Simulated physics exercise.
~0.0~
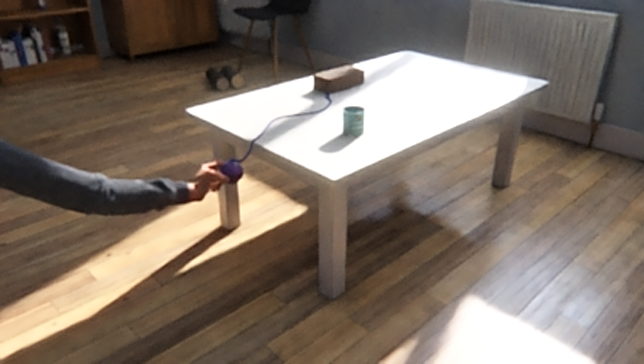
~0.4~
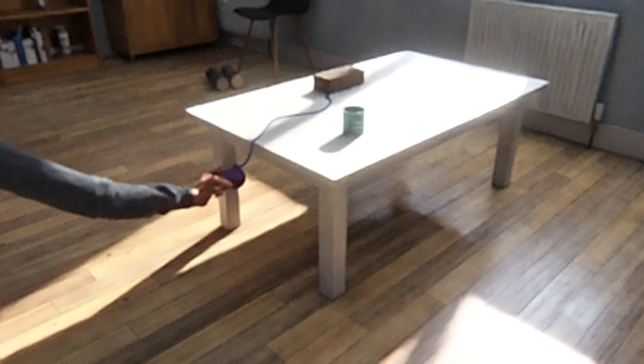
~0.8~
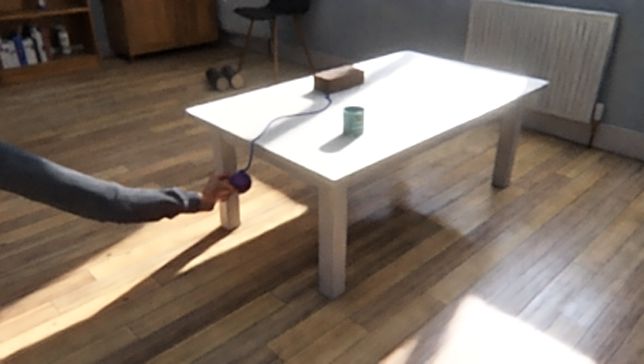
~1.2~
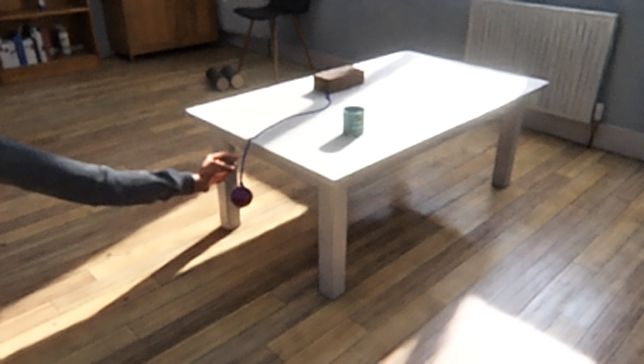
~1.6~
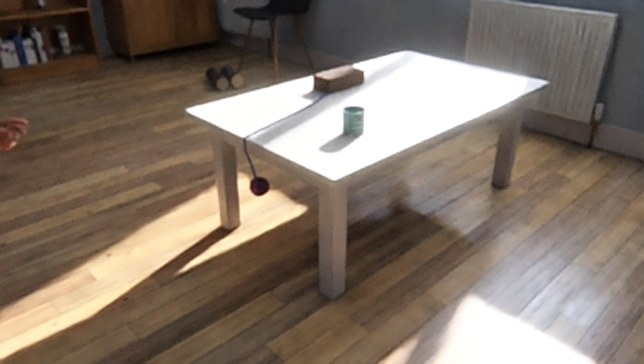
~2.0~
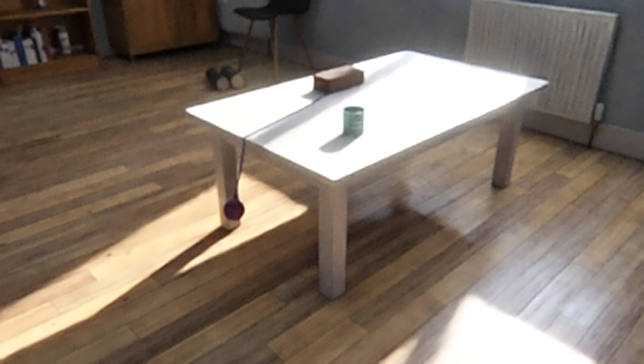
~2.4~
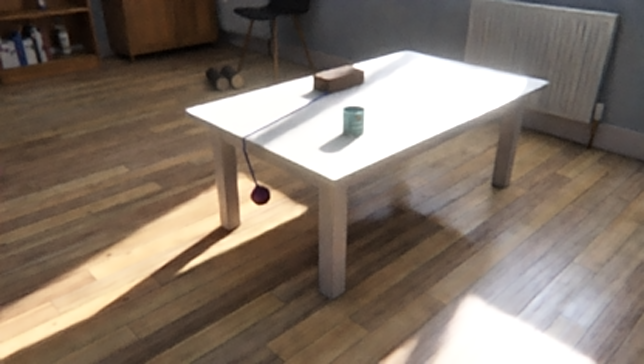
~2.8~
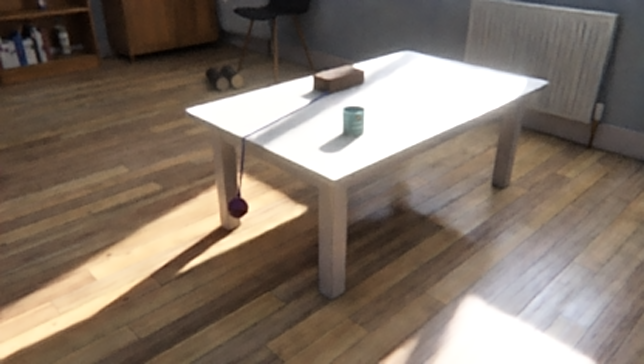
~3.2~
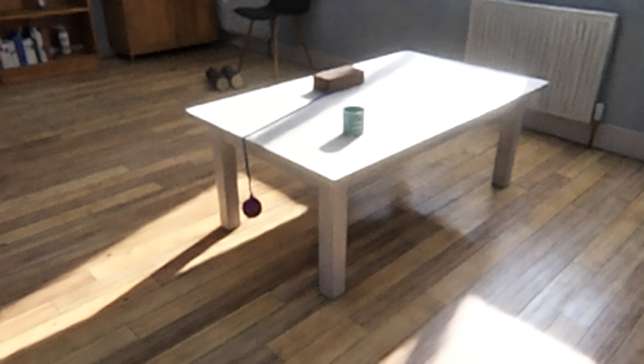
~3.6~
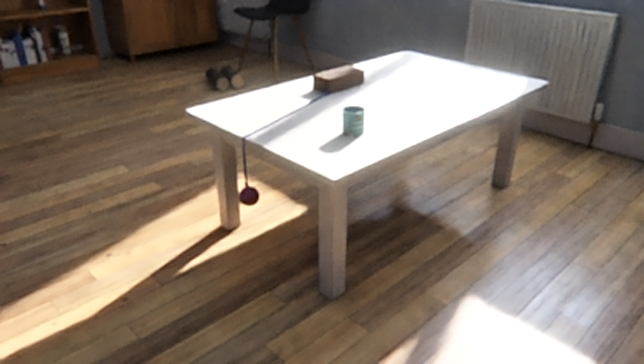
A hand releases a purple ball, which swings and dangles from a shoelace beside the table.
